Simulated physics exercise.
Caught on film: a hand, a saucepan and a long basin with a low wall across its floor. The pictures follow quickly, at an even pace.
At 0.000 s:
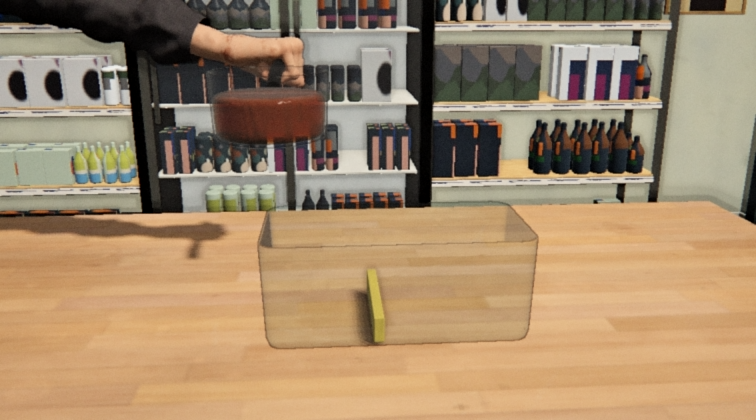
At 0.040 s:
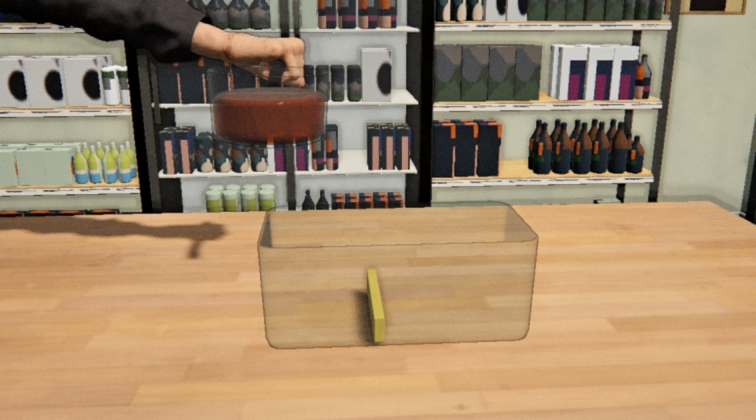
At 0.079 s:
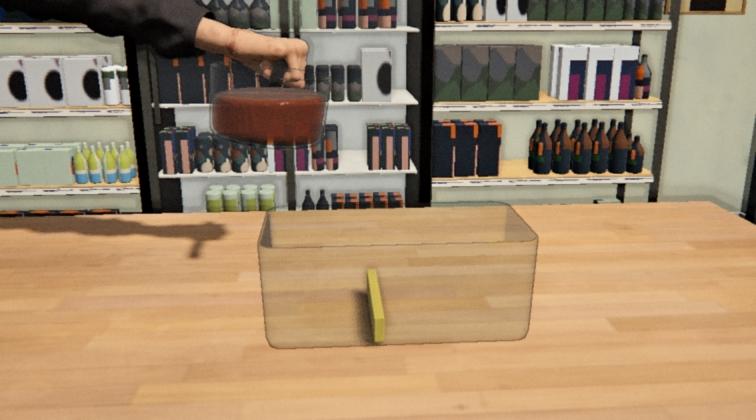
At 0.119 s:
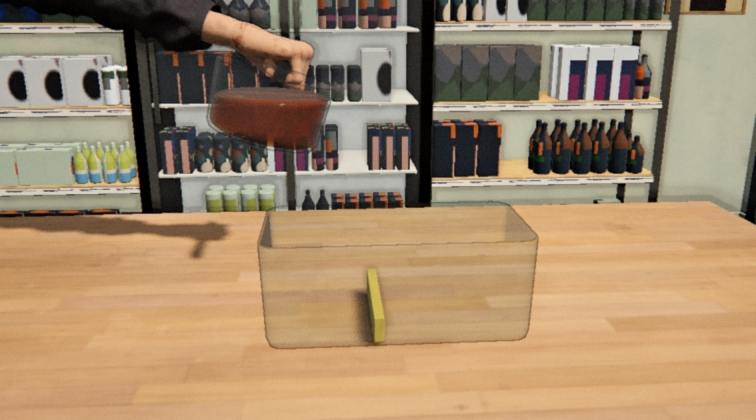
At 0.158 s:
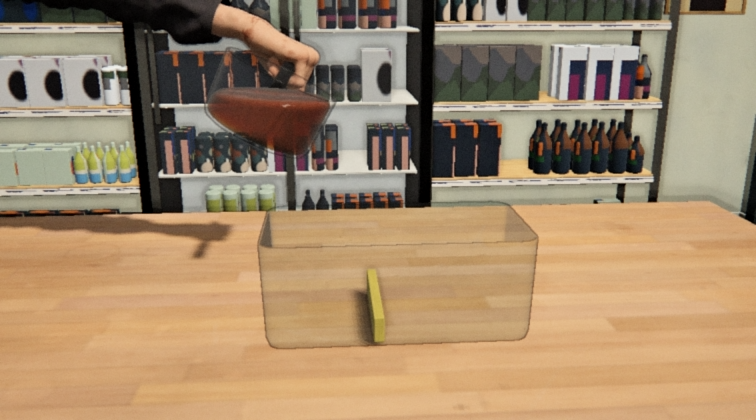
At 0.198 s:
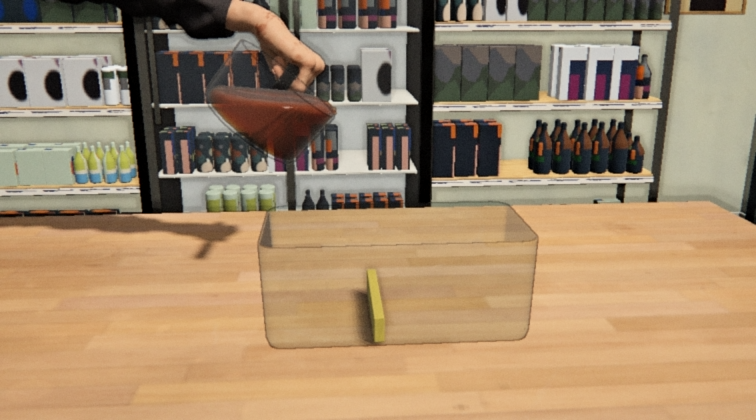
A dark-sleeved arm reaches in from the upper left above a light wooden counter, seen from the front by a still camera, with shelves of bottles and boxes behind. The hand holds a clear saucepan of reddish-brown liquid above the left side of a long, see-through basin with a low yellow wall inside. Slowly, then faster, the hand tilts the pan down to the right, its liquid shifting toward the lowered edge.
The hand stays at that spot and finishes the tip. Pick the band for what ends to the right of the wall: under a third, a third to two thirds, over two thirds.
It comes to between a third and two thirds.
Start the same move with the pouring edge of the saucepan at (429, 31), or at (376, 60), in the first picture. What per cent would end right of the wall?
In turn 75 and 80 in a hundred.
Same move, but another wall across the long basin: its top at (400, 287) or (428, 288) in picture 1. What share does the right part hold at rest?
In turn 10 and 15 in a hundred.
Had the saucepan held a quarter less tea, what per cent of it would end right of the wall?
Some 25 per cent.
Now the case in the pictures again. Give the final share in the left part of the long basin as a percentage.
About 55 per cent.
By 0.43 s the tilt is 108° and 22 per cent is still to pour, 15 is left of the wall and 15 right of it.
By 0.61 s the tilt is 111° and 4 per cent is still to pour, 54 is left of the wall and 36 right of it.
By 0.78 s the tilt is 111° and 0 per cent is still to pour, 55 is left of the wall and 38 right of it.
By 0.98 s the tilt is 111° and 0 per cent is still to pour, 56 is left of the wall and 40 right of it.
At rest 55 per cent lies left of the wall, 40 right of it and 4 outside.
